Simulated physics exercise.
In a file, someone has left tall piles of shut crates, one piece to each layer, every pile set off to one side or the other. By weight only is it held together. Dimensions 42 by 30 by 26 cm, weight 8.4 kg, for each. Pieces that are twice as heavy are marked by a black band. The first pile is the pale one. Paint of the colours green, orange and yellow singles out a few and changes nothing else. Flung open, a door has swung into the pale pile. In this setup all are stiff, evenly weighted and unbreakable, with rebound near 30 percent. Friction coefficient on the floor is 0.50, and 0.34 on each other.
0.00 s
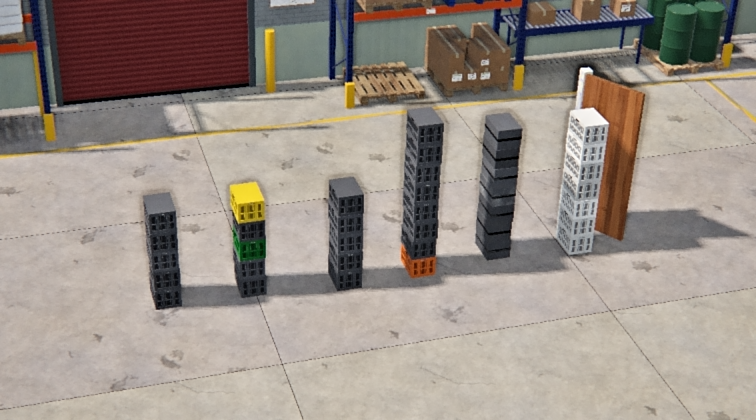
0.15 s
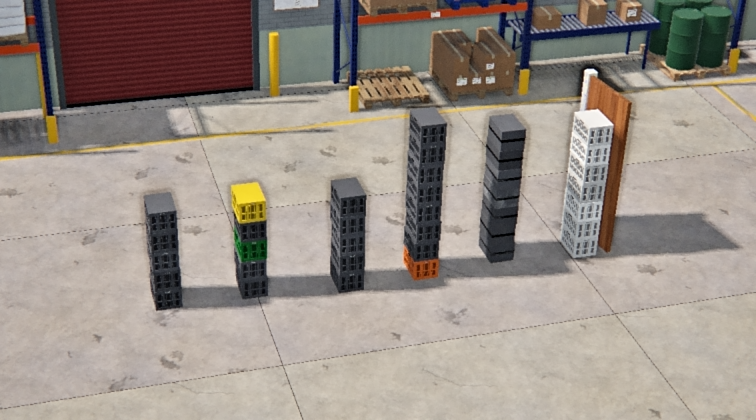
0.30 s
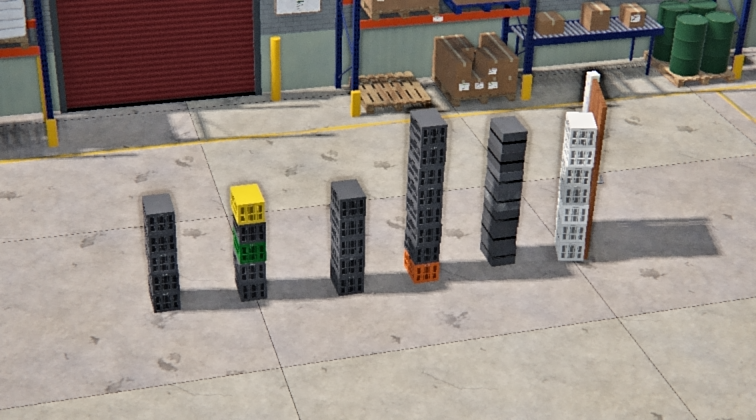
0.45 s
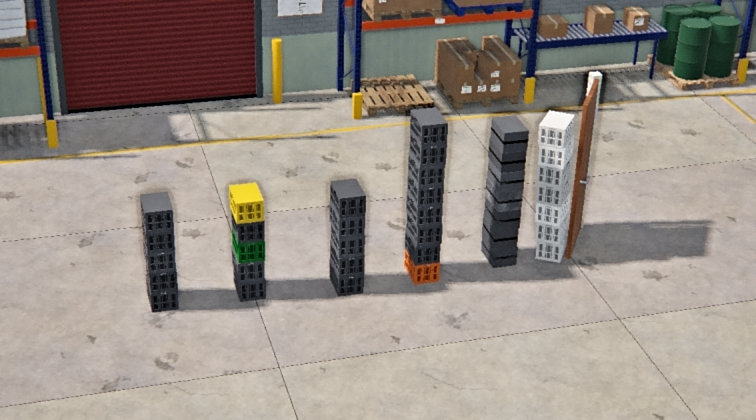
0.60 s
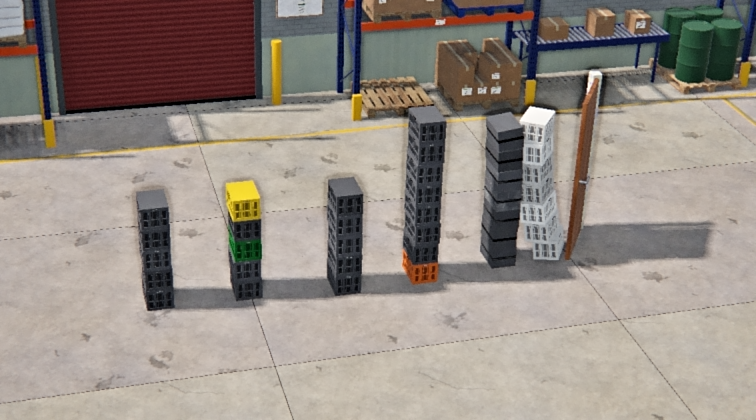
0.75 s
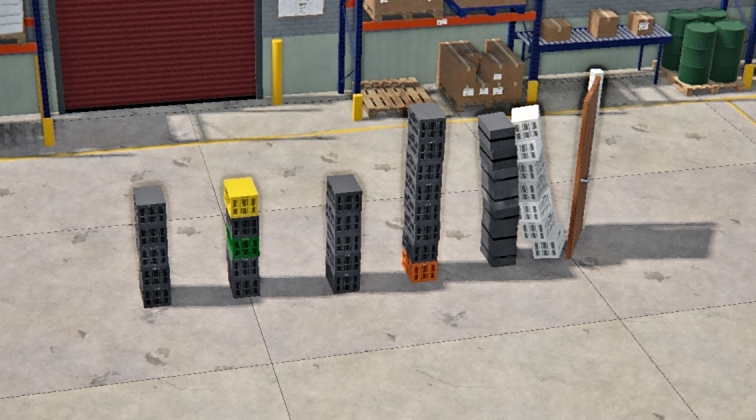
In a warehouse yard, a wooden door swung left into a tall white pile of crates, which shifted and then leaned left against the dark pile beside it, making that one lean slightly too.
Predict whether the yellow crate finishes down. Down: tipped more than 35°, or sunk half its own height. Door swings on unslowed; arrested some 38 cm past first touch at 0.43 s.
Prediction: It does.
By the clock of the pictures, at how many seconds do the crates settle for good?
At roughly 4.5 s.
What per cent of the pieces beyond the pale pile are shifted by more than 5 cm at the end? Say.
90 percent.
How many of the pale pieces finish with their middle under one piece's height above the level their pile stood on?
Pale pieces counted: 6.
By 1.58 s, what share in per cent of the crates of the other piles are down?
15 %.
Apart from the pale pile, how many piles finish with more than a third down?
The number of such piles is 5.
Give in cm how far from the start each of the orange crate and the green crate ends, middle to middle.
Result: Orange at 20 cm, green at 70 cm.
After 1.58 s, 7 of the pale pile down; 5 of the 30 other crates down; yellow crate unmoved.
After 2.30 s, 7 of the pale pile down; 14 of the 30 other crates down; yellow crate unmoved; orange crate 37° from how it stood.
After 3.48 s, 7 of the pale pile down; 22 of the 30 other crates down; yellow crate 45° from how it stood, 50 cm lower; orange crate 56° from how it stood.
In the end (4.9 s), 7 of the pale pile down; 26 of the 30 other crates down; yellow crate on its side; orange crate 56° from how it stood; green crate 45° from how it stood, 29 cm lower. From the last view, middles, yellow crate near (116, 245), orange crate near (405, 260).
